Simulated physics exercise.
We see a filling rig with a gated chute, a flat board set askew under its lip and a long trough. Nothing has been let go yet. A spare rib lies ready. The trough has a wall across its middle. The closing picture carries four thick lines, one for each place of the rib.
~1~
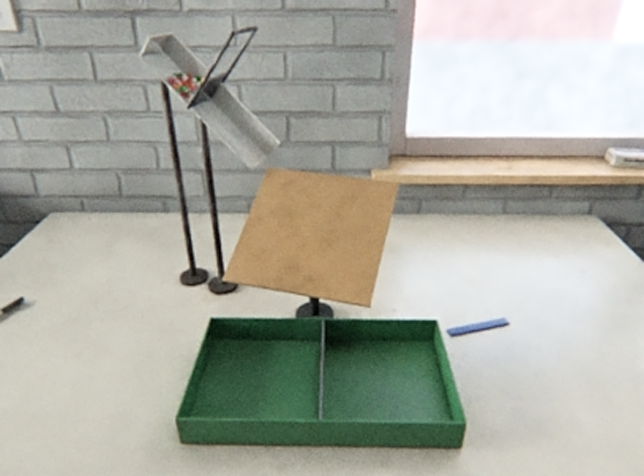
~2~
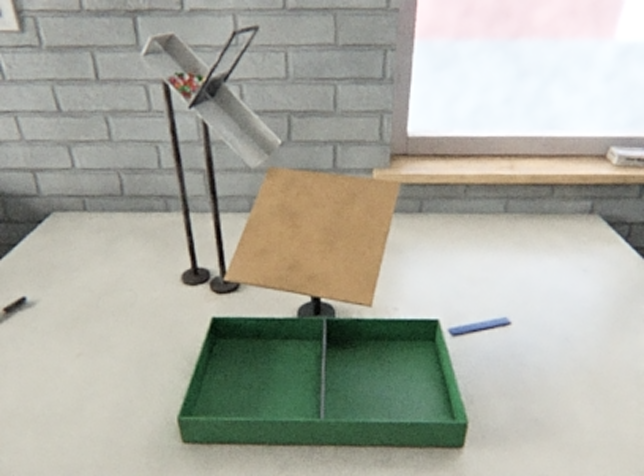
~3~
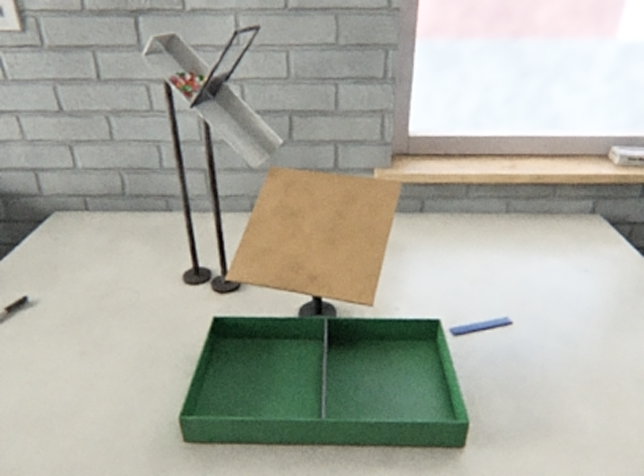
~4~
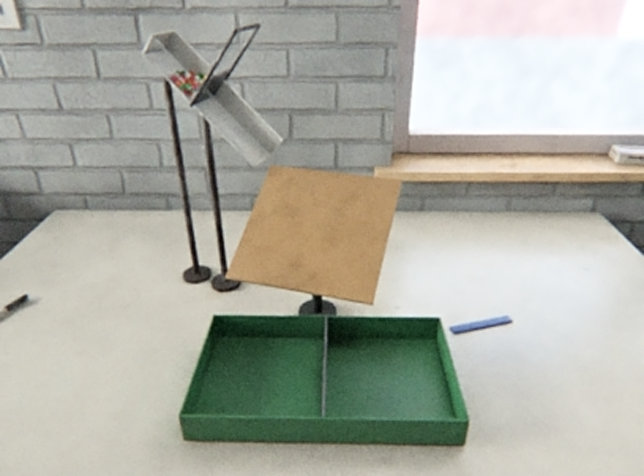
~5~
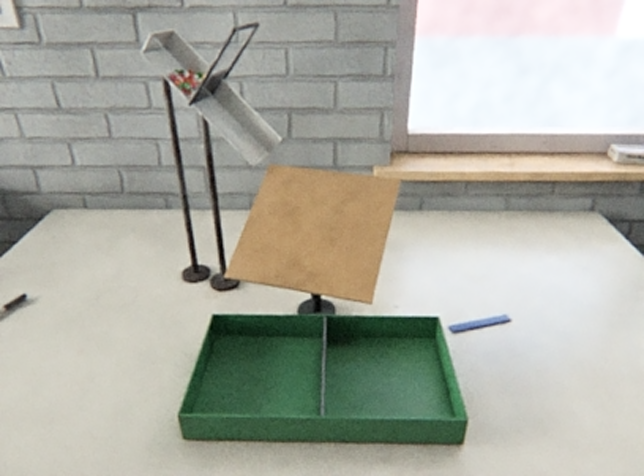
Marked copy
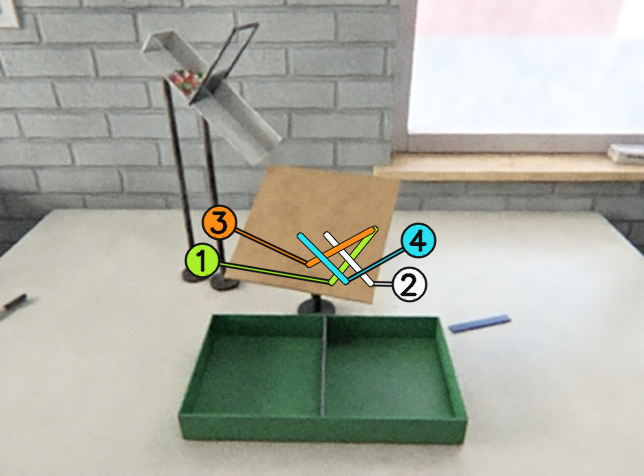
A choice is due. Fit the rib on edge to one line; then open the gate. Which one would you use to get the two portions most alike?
2.
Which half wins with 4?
More lands on the right.
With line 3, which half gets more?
More lands on the left.
On the marked copy, line 1 from (374, 229) to (331, 282); line 2 from (326, 234) to (370, 283); line 3 from (371, 230) to (309, 264); line 4 from (300, 235) to (345, 281).
Choosing 1, of what is caught, nearly all in the left half, a small part in the right.
Choosing 2, of what is caught, about half in the left half, about half in the right.
Choosing 3, of what is caught, nearly all in the left half, a small part in the right.
Choosing 4, of what is caught, about a quarter in the left half, most in the right.
